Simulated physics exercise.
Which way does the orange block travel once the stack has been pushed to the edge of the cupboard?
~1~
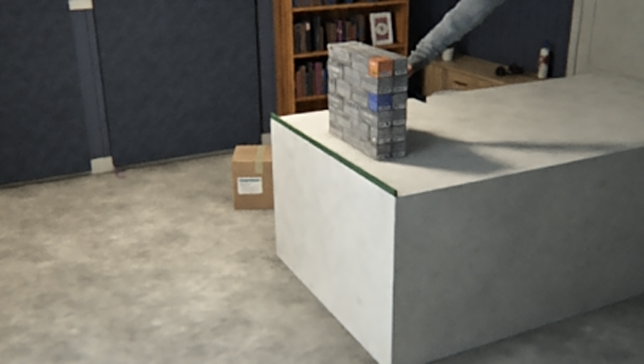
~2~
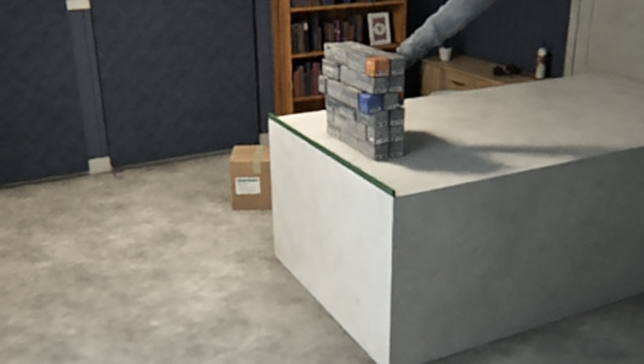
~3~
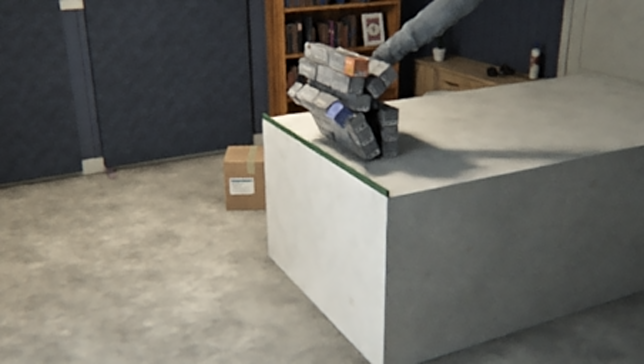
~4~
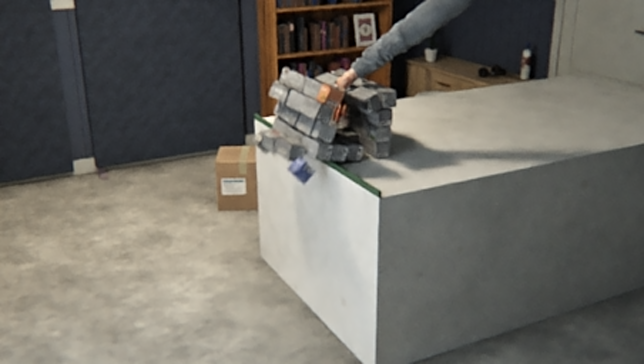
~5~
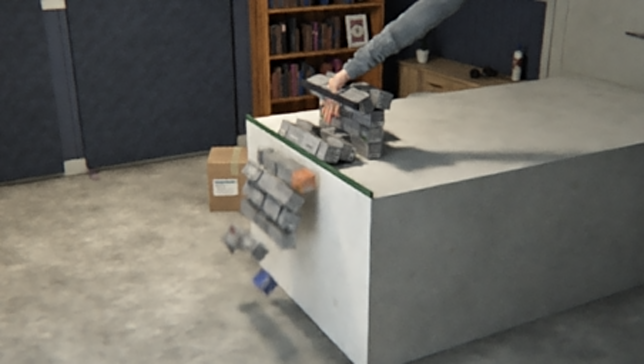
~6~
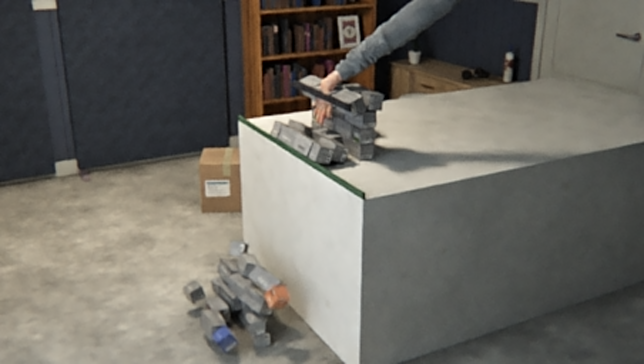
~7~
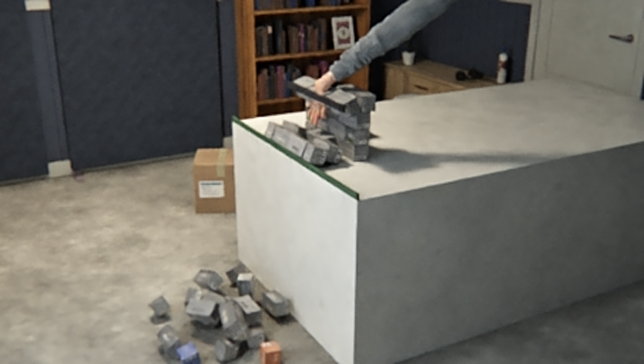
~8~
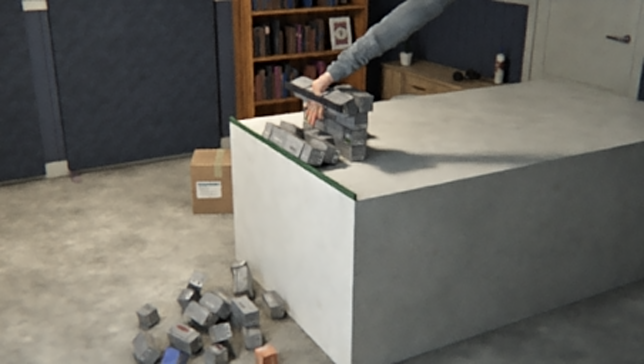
It moves down, dropping past the side of the cupboard to the floor.
